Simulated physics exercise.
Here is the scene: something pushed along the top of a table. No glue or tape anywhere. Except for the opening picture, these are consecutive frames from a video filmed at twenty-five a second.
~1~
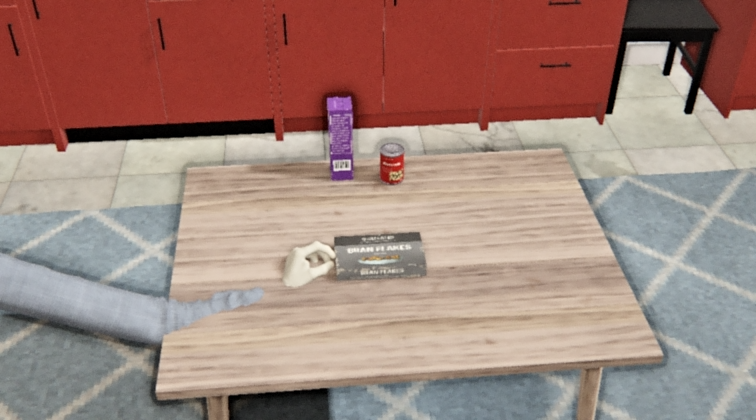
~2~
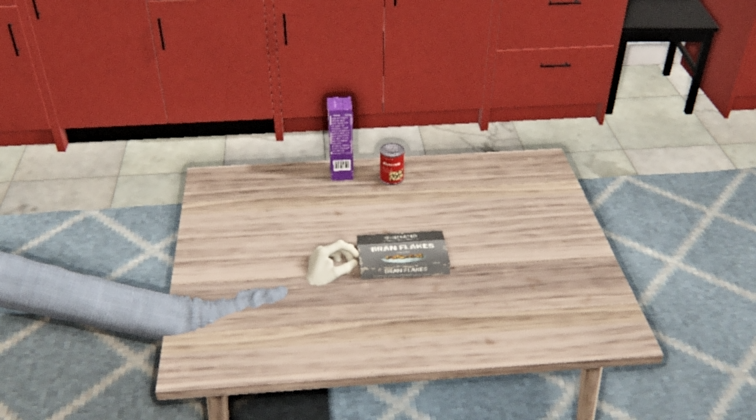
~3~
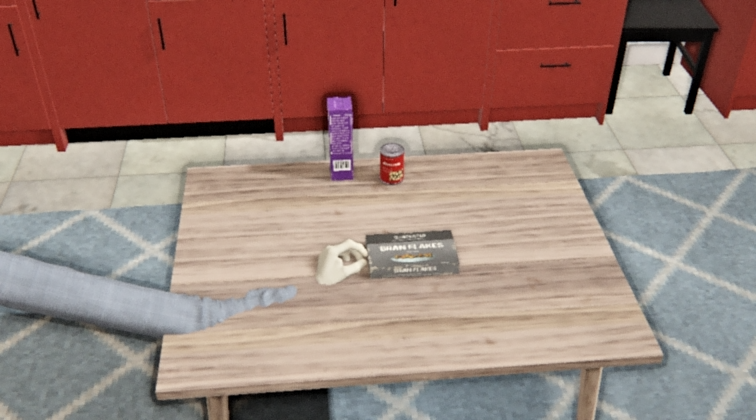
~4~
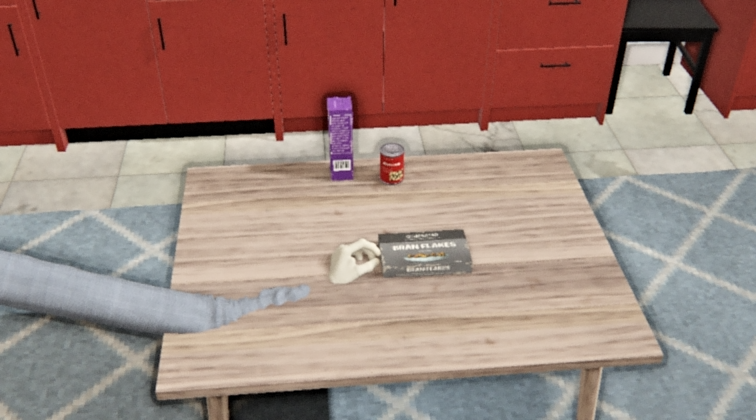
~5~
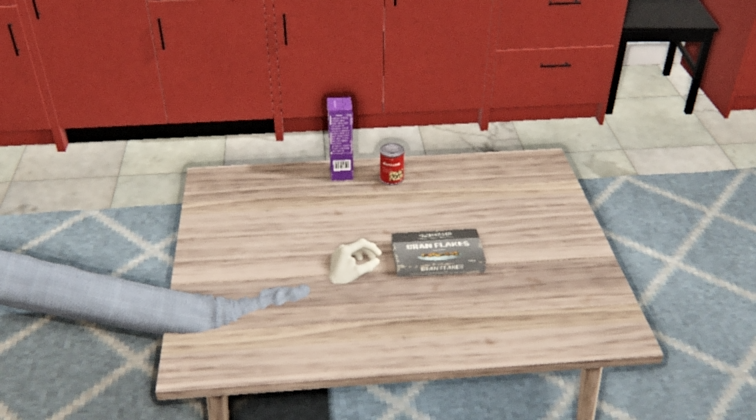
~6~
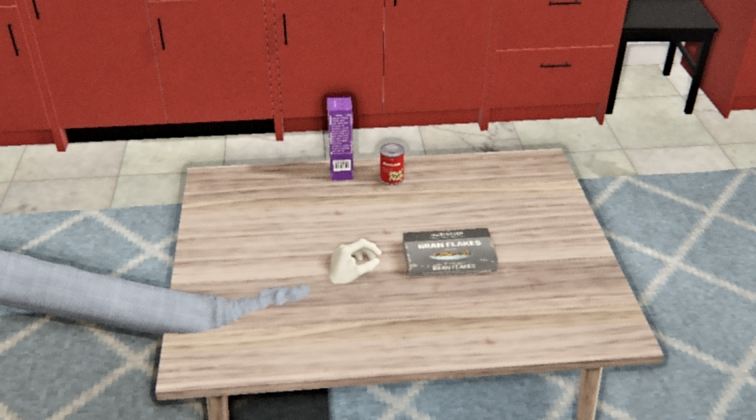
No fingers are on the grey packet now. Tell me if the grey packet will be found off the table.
Keeps to the surface.
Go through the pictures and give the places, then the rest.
The first picture shows under the hand; grey packet (379, 256).
The second picture shows under the hand; grey packet (403, 255).
The third picture shows under the hand; grey packet (412, 254).
The fourth picture shows grey packet (424, 253).
The fifth picture shows grey packet (438, 252) slid a little.
The sixth picture shows grey packet (449, 252) slid a little.
Then, 0.10 s after the last picture, grey packet slid a little near (470, 250).
Then, 0.20 s after the last picture, grey packet slid about its own width near (480, 250).
At rest, moved from the start, grey packet. Seen from the same camera at the end, grey packet near (481, 250).
